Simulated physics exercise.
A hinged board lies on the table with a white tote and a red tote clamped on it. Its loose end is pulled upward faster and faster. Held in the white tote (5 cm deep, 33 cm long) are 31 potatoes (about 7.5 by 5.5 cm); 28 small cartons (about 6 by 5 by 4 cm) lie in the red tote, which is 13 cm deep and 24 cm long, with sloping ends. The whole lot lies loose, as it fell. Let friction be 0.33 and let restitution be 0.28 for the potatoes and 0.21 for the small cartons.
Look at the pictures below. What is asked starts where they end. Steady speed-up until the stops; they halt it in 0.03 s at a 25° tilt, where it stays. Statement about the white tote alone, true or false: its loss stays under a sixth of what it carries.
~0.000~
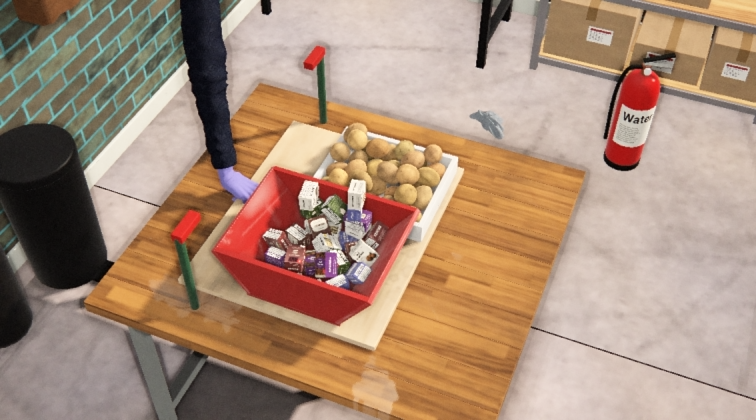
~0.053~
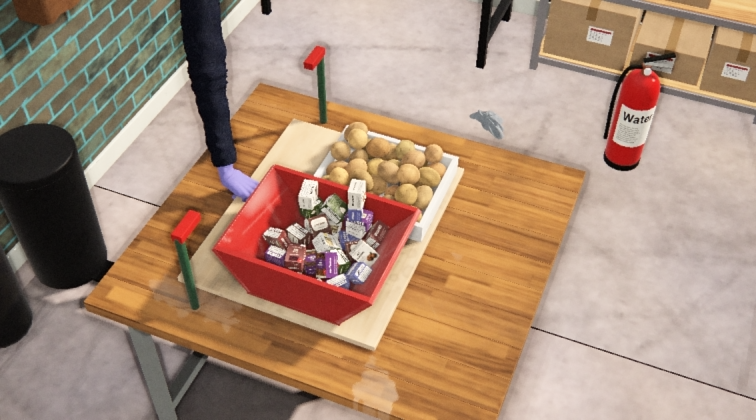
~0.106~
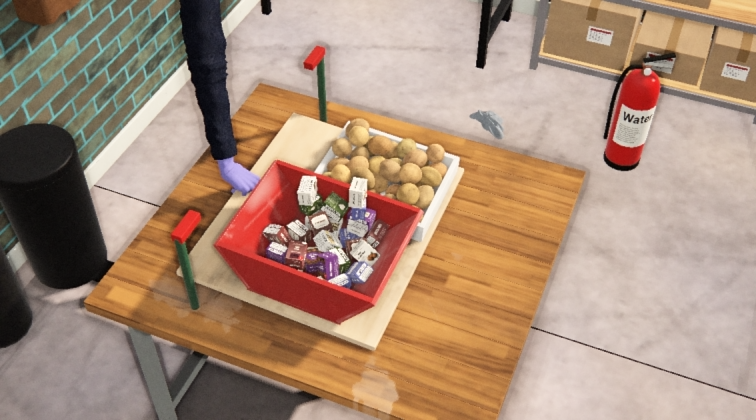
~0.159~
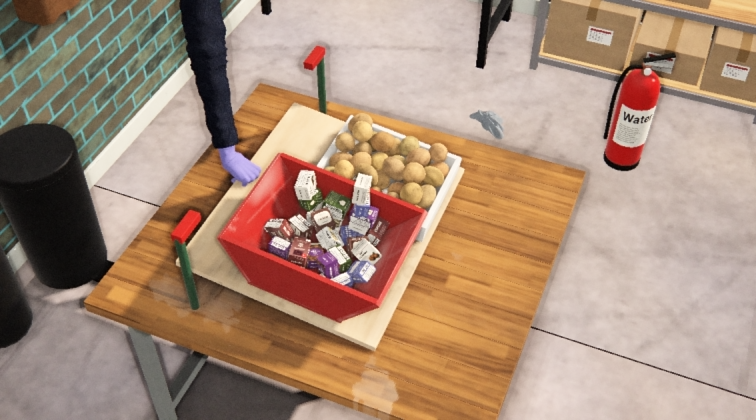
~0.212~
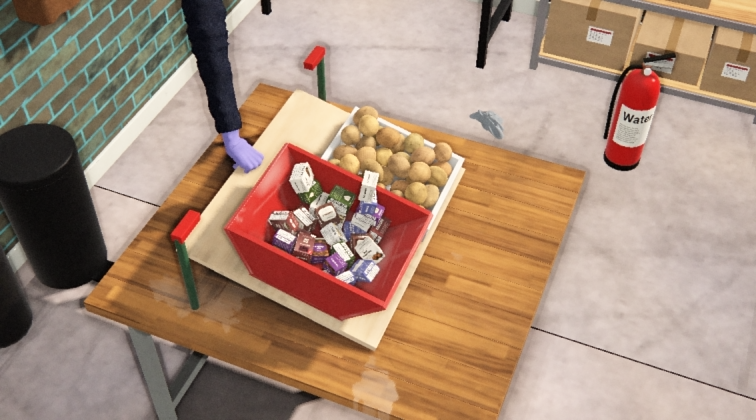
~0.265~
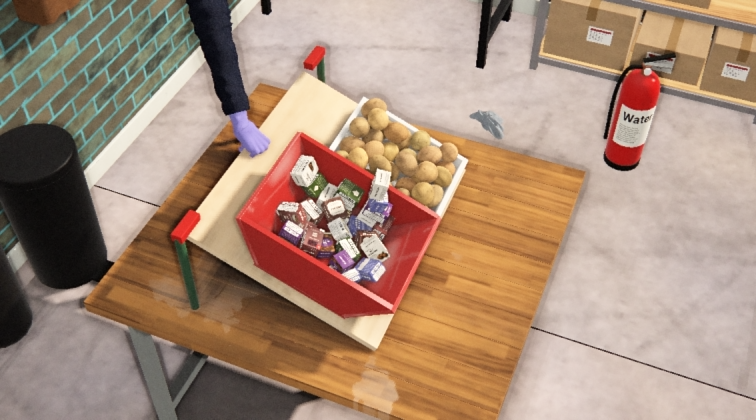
False.
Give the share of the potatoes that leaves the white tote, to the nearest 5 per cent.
Close to 40 in a hundred of them.
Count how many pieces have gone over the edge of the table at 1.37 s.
Roughly 3 in all.
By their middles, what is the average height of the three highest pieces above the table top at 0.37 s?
About 28 cm.
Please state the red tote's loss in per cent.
Lost from the red tote: 5 percent.
After 0.27 s, the lift is arrested.
After 0.37 s, tilt 25°; white tote 31 in, 0 out and red tote 28 in, 0 out.
After 0.51 s, tilt 25°; white tote 28 in, 3 out and red tote 27 in, 1 out.
After 0.77 s, tilt 25°; white tote 22 in, 9 out and red tote 27 in, 1 out.
When it is over (at 1.37 s), white tote 19 in, 12 out and red tote 27 in, 1 out. Asked share, 12 of 31, 39 per cent.
